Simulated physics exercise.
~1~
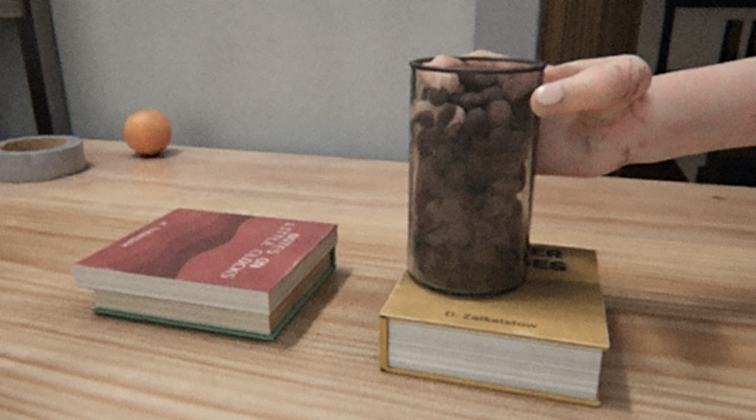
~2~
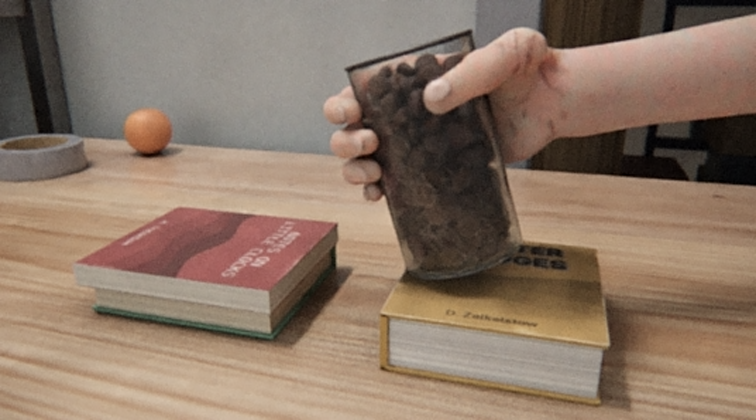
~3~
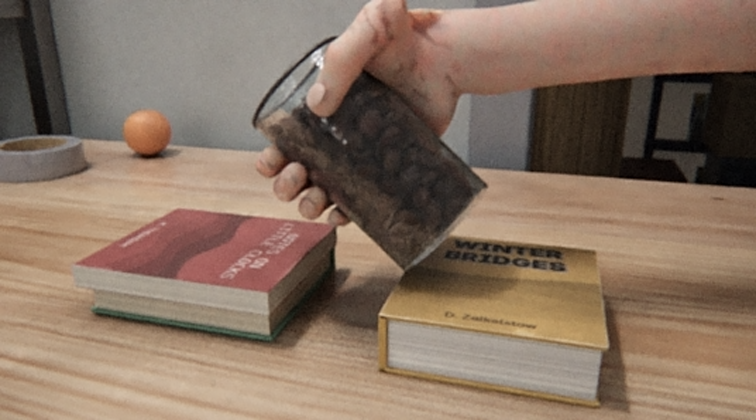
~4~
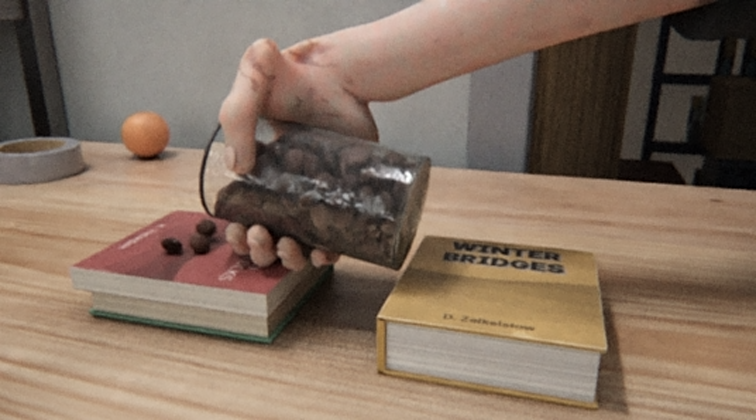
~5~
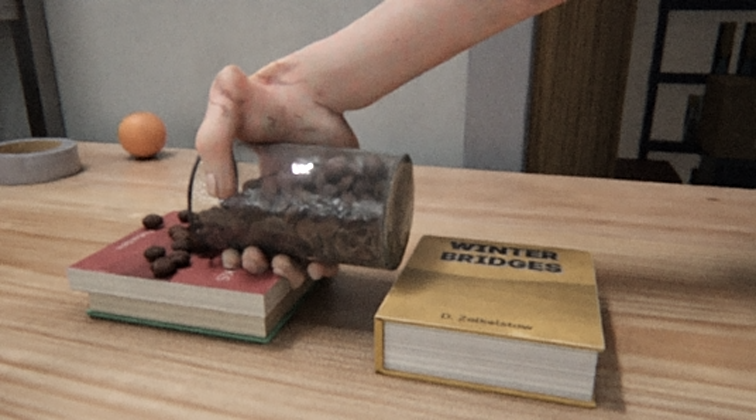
A hand tipped a clear glass of dark brown pieces leftward off a yellow book until it lay on its side against a red-covered book on a small pile, and a few pieces tumbled onto the cover while most stayed inside.
